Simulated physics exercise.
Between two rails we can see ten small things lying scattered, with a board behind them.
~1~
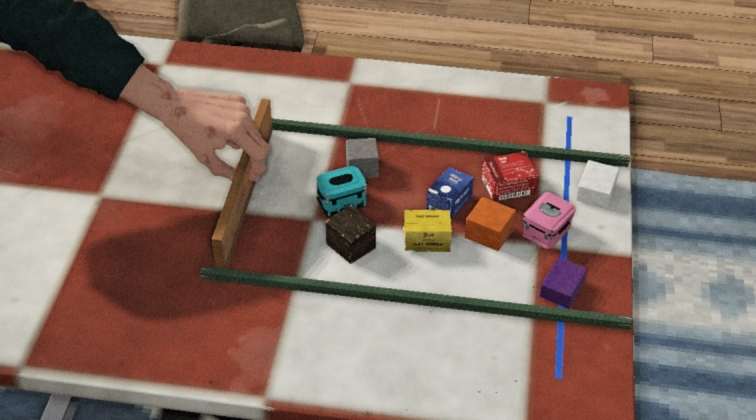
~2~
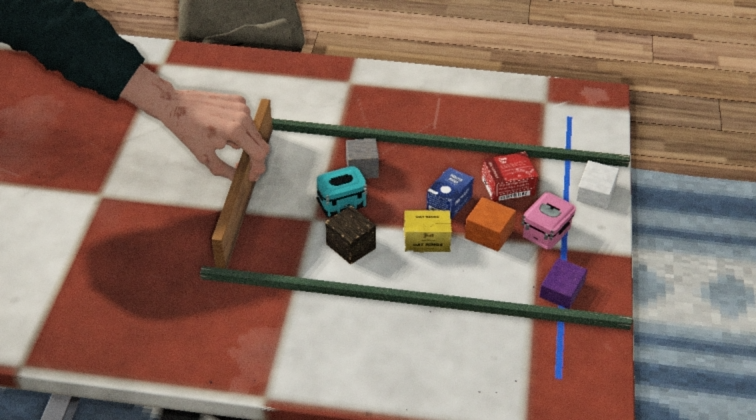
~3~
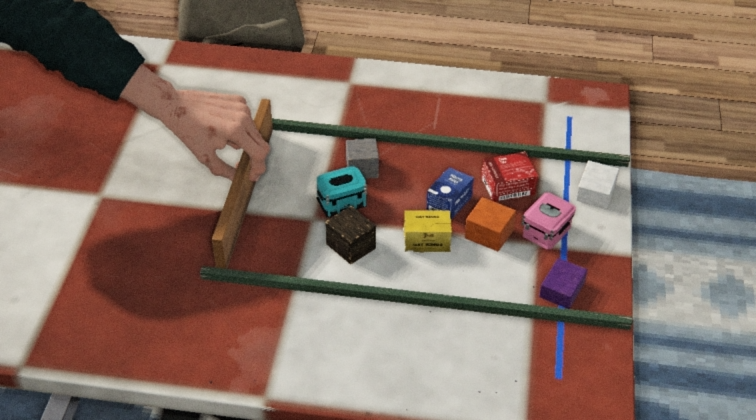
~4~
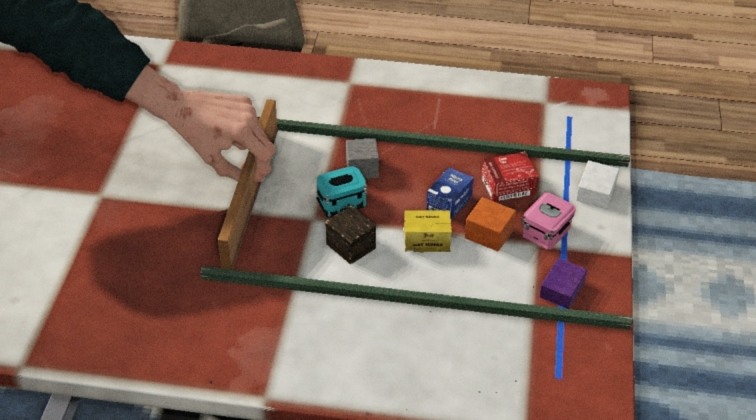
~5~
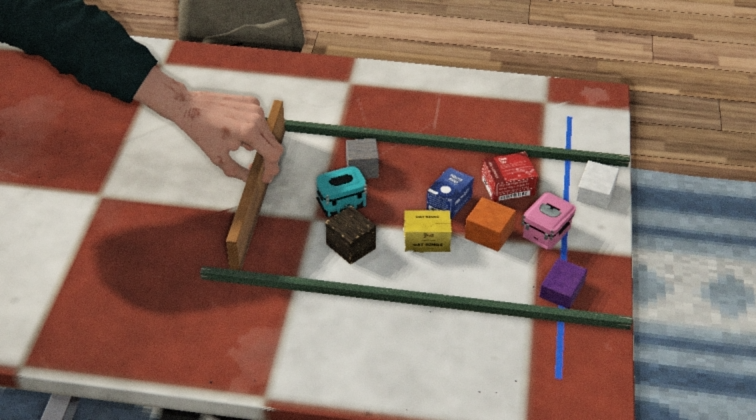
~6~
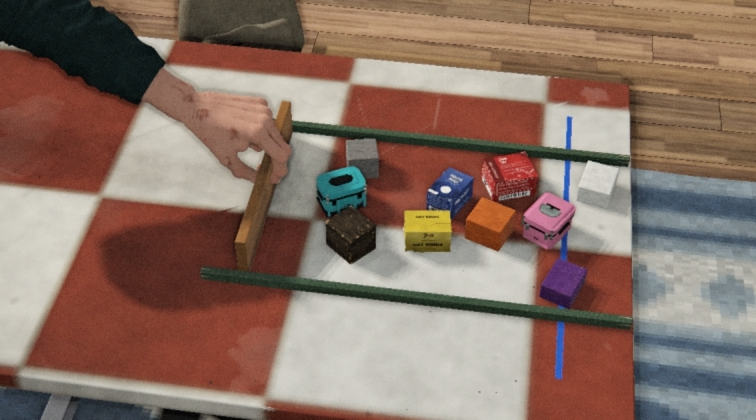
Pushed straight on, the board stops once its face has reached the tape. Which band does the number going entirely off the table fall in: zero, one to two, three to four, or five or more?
You'd see three or four of the bits go off the end there.
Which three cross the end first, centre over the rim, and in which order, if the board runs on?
Earliest first: The white block, the pink case, the red box.
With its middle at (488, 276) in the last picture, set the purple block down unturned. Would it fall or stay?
From that start the object is safe.
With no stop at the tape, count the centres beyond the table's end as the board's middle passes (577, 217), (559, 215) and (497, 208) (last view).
Respectively, 4, 3 and 0.
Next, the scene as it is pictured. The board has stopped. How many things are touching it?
It is in contact with 3.
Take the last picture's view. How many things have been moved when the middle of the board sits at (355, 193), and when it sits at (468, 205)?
Tally: 3; 8.
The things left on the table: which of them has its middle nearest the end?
Result: Orange block.
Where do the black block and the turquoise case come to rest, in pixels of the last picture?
Final pixels, roughly: (582, 278) for the first, (589, 227) for the other.
Early on, none off yet; white block at rest near (598, 185); purple block at rest near (563, 283); pink case at rest near (548, 222).
Finally, the number that fall off is three or four; lost, red box, pink case and white block.
